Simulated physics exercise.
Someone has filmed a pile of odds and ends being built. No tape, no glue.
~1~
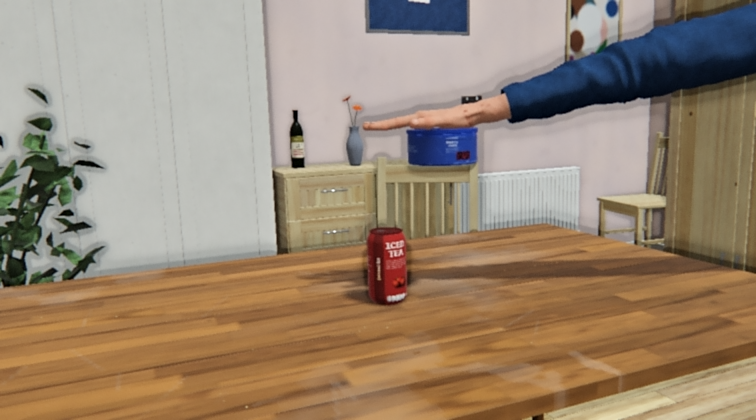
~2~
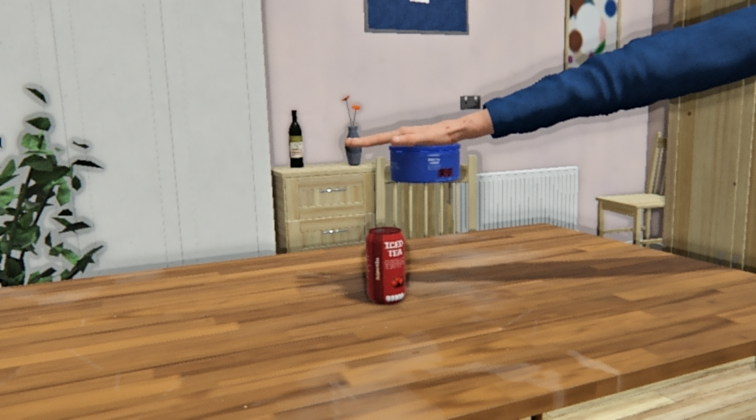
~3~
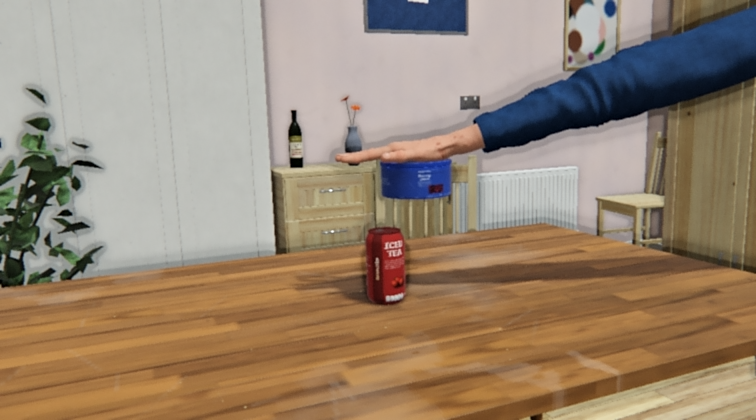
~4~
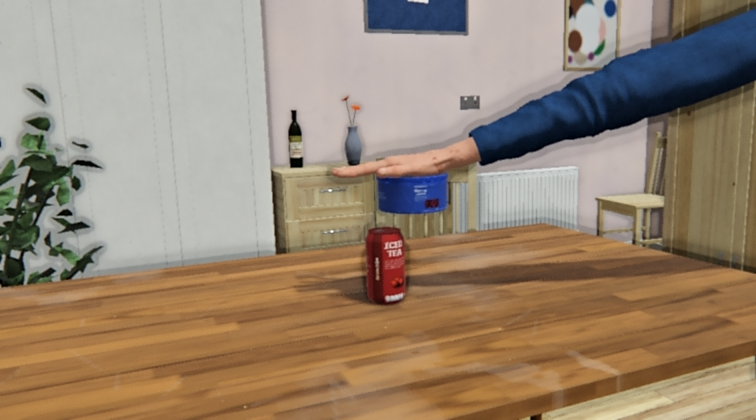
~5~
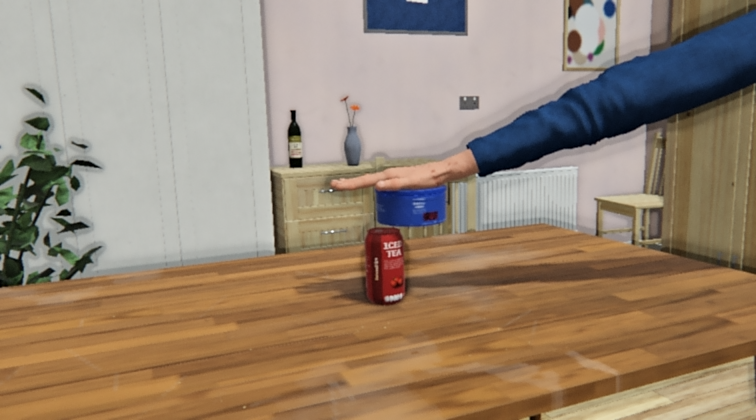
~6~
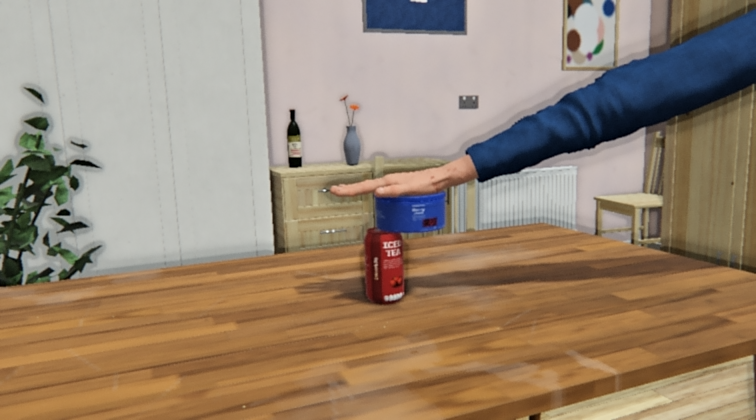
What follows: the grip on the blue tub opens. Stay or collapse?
As it turns out, it gives way.
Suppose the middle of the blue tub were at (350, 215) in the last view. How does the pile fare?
Then it gives way.
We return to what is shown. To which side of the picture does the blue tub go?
To the right.
Then, 0.30 s on from there, blue tub now fallen.
Then, 0.60 s on from there, things are still on the move.
In the end, fallen, blue tub; red can unmoved. At the end, from the last picture's camera, blue tub near (477, 270). The pile loses its balance.
